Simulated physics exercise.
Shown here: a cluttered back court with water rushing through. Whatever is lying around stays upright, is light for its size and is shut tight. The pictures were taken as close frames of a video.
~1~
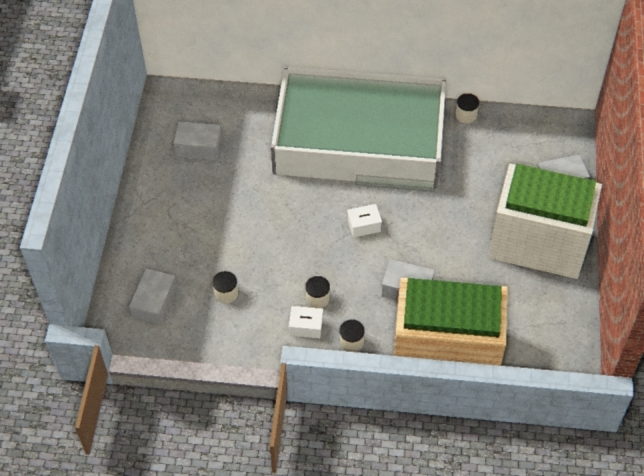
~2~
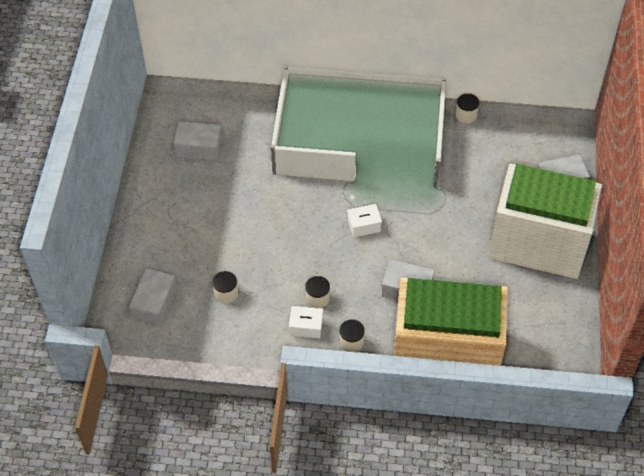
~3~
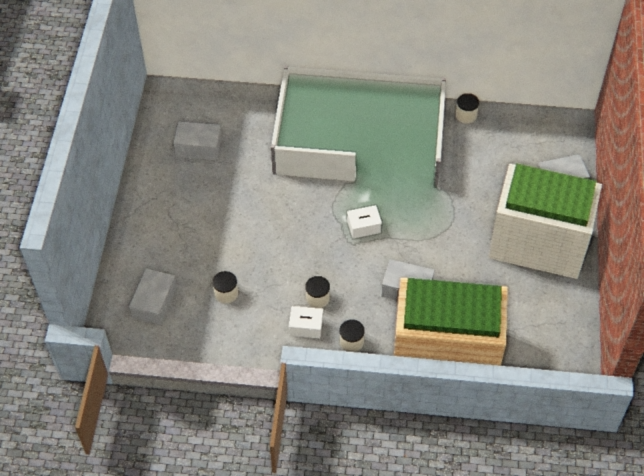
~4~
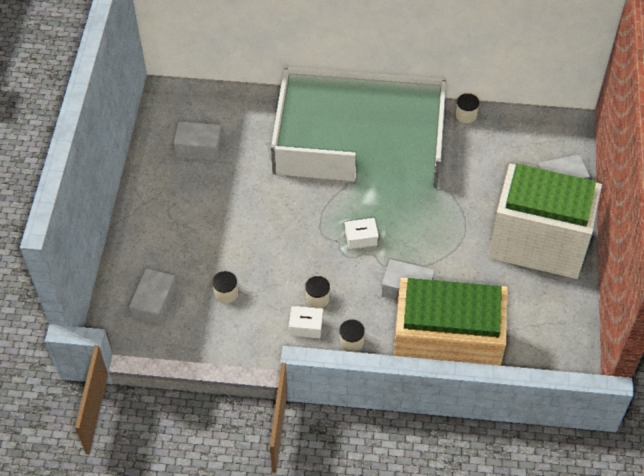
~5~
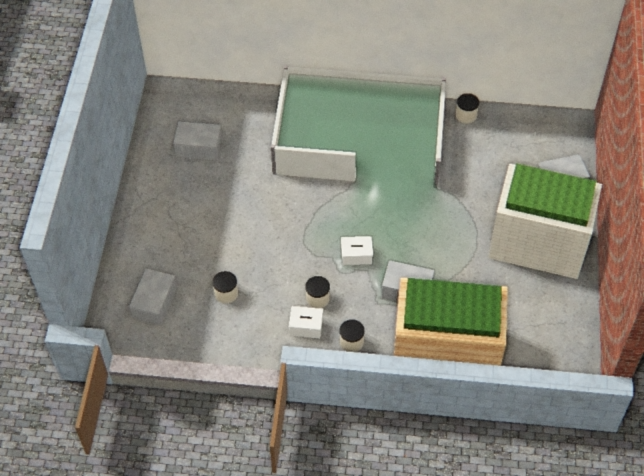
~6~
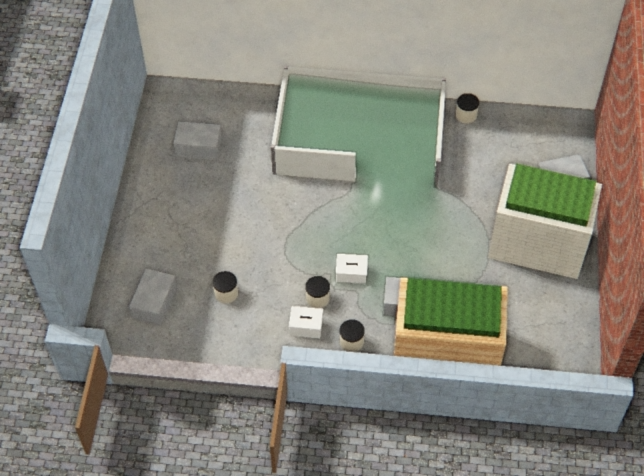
Green water spills from a low-walled tank against the back wall of a walled grey court, seen from high above by a still camera. White boxes and black-topped pale stools stand in front, with two grass-topped planters at right and grey blocks around the floor. Through a gap in the tank's front, the water spreads forward, sliding one white box nearer and slightly left before a grey block shifts slightly beside the wooden planter.
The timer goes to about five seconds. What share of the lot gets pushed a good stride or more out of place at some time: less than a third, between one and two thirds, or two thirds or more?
That share lands between a third and two thirds.
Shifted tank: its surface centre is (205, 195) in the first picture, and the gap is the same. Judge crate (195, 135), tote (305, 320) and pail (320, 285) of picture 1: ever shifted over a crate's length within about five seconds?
Not far, Far enough, Not far.
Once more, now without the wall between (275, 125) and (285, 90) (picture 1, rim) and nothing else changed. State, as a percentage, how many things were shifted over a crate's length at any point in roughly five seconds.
I'd guess close to 20 percent.
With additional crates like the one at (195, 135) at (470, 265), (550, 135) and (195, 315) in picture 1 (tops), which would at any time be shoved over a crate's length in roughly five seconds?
Each in turn: Pushed clear, stays in place, pushed clear.
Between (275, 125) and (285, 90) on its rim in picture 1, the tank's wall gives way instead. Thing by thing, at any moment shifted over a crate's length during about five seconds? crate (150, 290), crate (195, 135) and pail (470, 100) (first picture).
First beyond that mark, then beyond that mark, then under that mark.
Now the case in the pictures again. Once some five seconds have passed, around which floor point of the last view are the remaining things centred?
Roughly (248, 265).
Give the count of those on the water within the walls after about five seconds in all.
By my count, 1.
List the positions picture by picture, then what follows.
The first frame shows a tote at (365, 216), on the bottom; a crate at (408, 277) rests on the ground; 0 of 10 have shifted.
The second frame shows a tote at (365, 216), on the bottom; a crate at (408, 277), on the bottom; 0 of 10 have shifted.
The third frame shows a tote at (364, 217) rests on the ground; a crate at (408, 277) rests on the ground; 0 of 10 have shifted.
The fourth frame shows a tote at (362, 229) rests on the ground, close to its start; a crate at (408, 277) rests on the ground; 1 of 10 have shifted.
The fifth frame shows a tote at (357, 246), on the bottom, a stride from its start; a crate at (408, 278), on the bottom; 1 of 10 have shifted.
The sixth frame shows a tote at (352, 264), on the bottom, a stride from its start; a crate at (409, 292) rests on the ground, close to its start; 2 of 10 have shifted.
A moment on, 1 of 10 are well off their spots; 1 afloat.
Next, 3 of 10 are well off their spots; 3 afloat.
Later, 5 of 10 are well off their spots; 1 afloat.
In the end, 6 of 10 are well off their spots, and 6 have been at some point; 1 afloat.
